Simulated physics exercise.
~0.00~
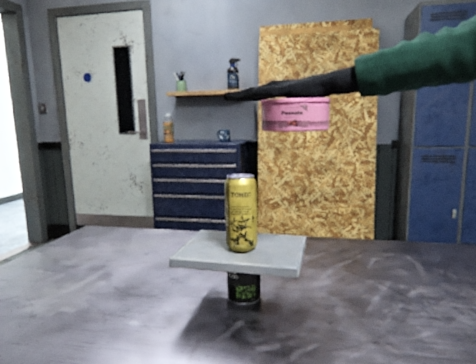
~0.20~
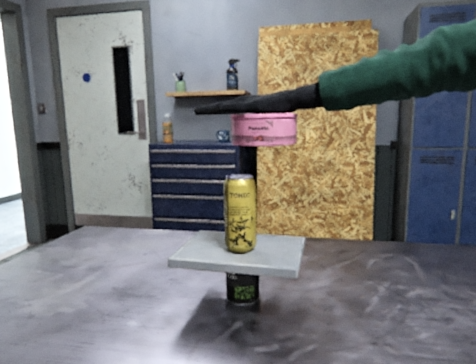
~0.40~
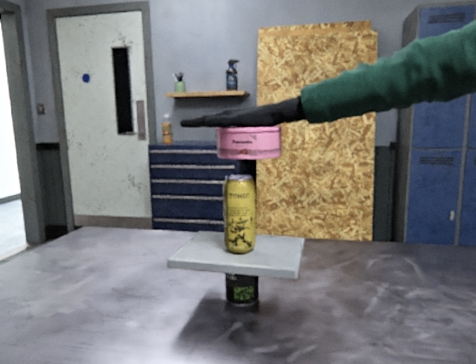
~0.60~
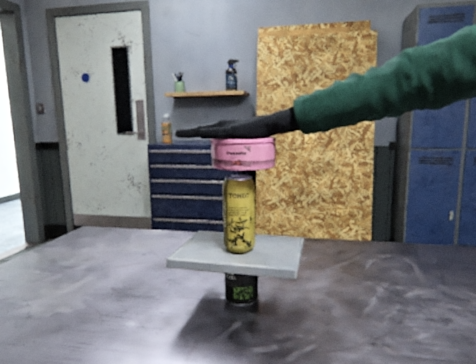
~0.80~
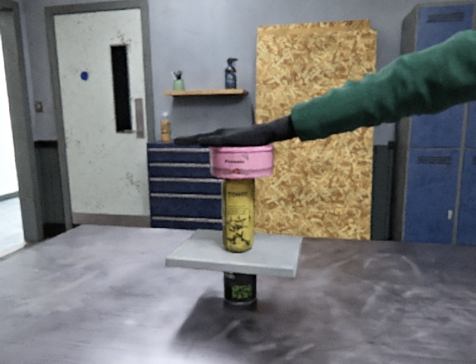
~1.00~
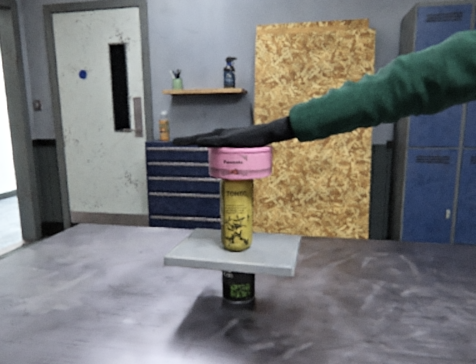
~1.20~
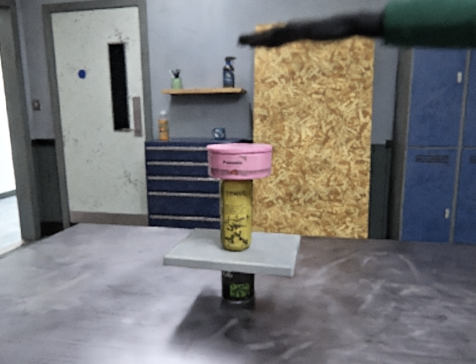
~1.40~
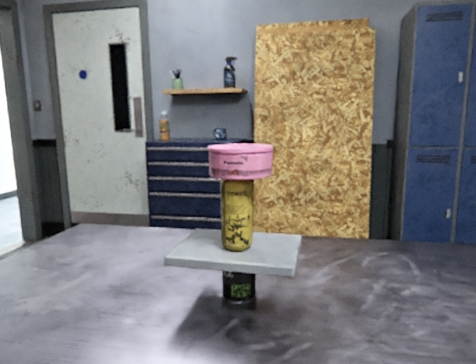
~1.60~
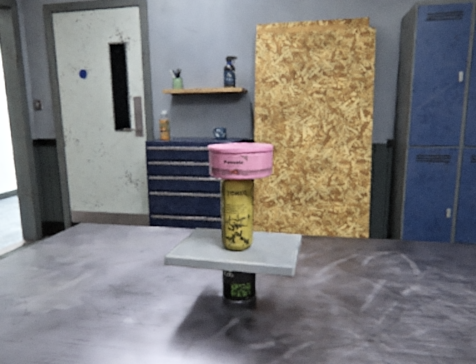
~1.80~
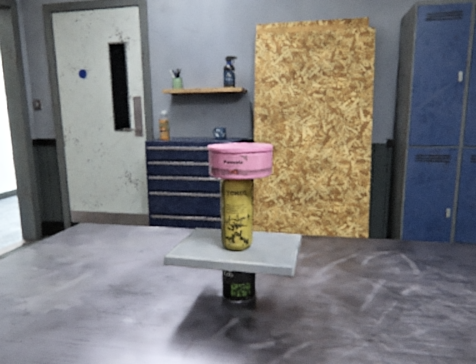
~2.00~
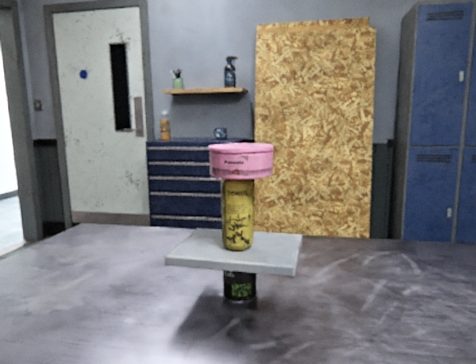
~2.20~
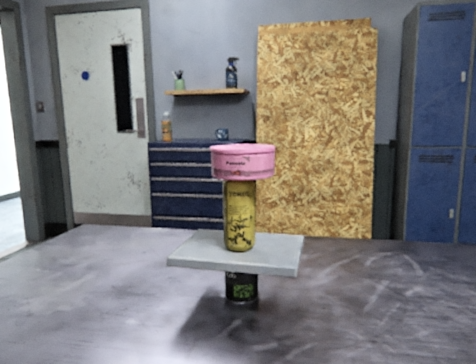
A gloved hand in a dark green sleeve holds a round pink tub above a small stack on a dark, scuffed tabletop, seen from the front by a slightly swaying camera. The stack has a yellow can on a grey tray, which rests on a black tin. Behind are a pale door, blue drawers, a small shelf, a tall wood-chip board and blue lockers. The hand moves the tub left, then lowers it onto the can. It then lets go and withdraws to the upper right, and the whole pile stays standing, still and balanced.
